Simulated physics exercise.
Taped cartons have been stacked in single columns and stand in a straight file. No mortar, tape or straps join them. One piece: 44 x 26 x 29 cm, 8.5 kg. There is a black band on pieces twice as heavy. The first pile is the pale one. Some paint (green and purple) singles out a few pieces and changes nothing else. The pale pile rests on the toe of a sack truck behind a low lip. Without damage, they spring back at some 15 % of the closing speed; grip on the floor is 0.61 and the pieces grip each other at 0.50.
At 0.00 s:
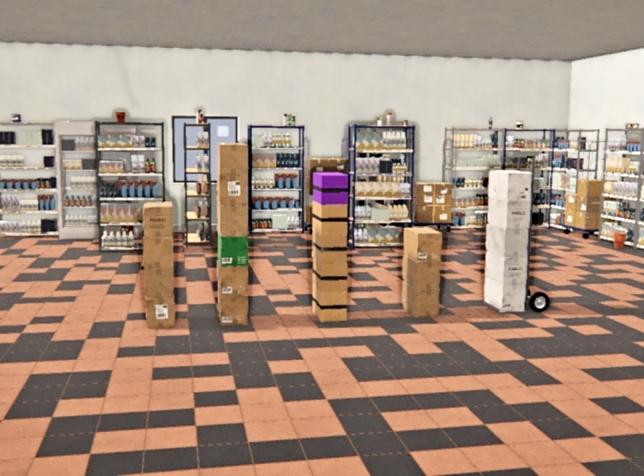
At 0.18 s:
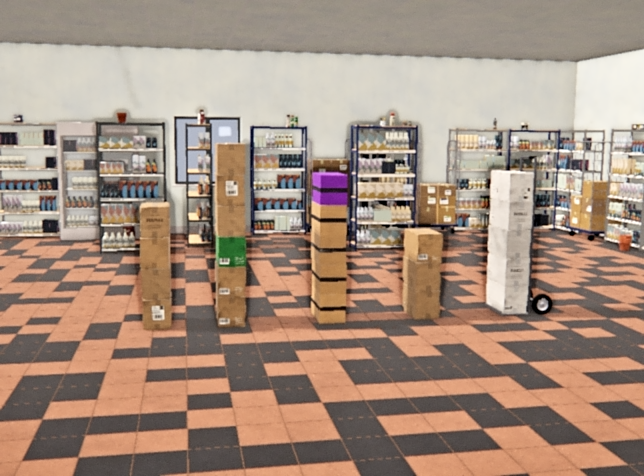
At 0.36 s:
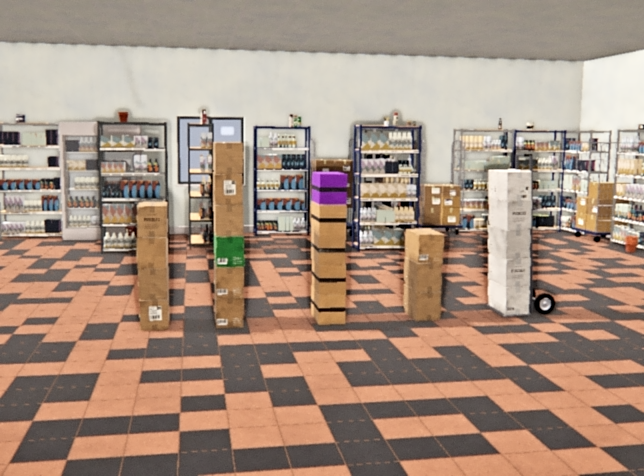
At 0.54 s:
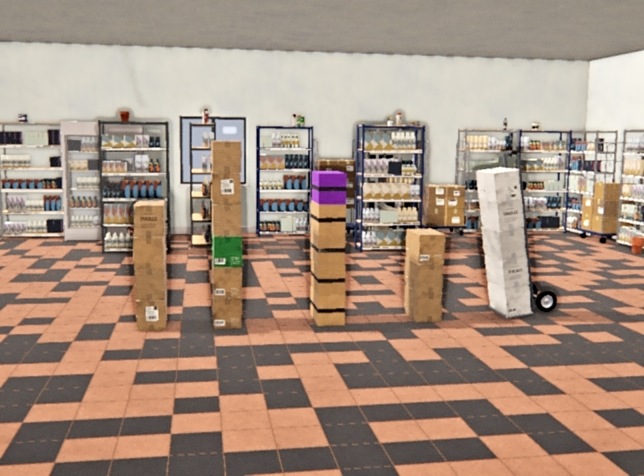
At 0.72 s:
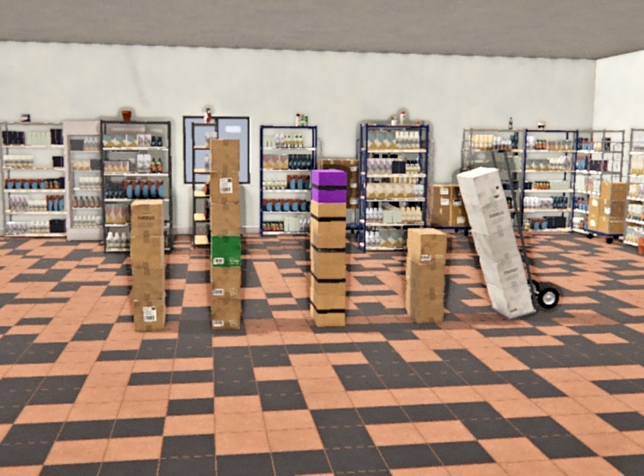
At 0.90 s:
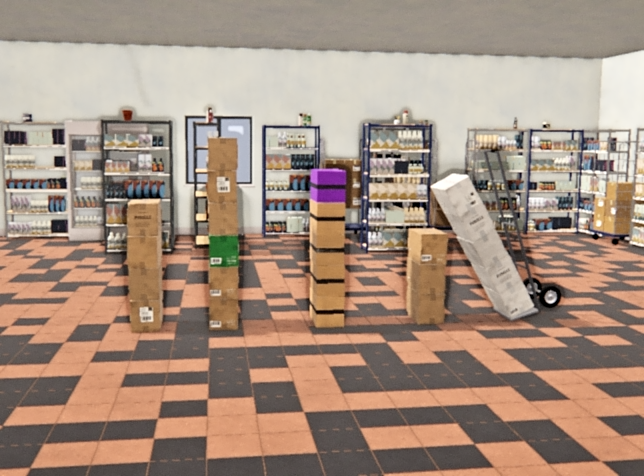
A tall pale stack on a hand truck, at the right end of a row of cardboard box stacks, stands upright, then leans steadily left toward its neighbor as the truck frame tilts, while the other stacks stay still.
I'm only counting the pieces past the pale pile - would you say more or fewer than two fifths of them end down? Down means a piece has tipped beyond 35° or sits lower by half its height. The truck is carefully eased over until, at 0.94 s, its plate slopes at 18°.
I would say fewer.
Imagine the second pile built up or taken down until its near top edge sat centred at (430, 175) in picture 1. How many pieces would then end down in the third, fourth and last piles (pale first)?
Down by pile: Third 5, fourth 6, last 4.
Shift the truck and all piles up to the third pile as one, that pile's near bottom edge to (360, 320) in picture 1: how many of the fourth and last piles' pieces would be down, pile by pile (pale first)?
Then fourth 0, last 0.
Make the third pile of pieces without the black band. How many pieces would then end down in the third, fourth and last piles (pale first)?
Then third 5, fourth 6, last 3.
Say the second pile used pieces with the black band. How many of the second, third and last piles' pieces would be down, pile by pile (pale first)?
Down at the end: Second pile 3, third pile 0, last pile 0.
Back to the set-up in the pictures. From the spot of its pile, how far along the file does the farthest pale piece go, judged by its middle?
About 160 cm along the file.
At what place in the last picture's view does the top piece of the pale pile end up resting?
Look for the top piece around pixel (360, 282).
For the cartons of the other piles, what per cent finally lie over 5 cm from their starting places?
It works out to 10 percent.
After 1.02 s, 5 of the pale pile down; none of the 18 other cartons down.
After 1.22 s, 5 of the pale pile down; none of the 18 other cartons down, 3 disturbed.
After 1.60 s, 5 of the pale pile down; 2 of the 18 other cartons down; purple carton 27 mm from its place.
In the end (2.9 s), 5 of the pale pile down; 2 of the 18 other cartons down; purple carton unmoved; green carton unmoved. That is 11 per cent. From the last view, middles, purple carton near (328, 186), green carton near (223, 248).
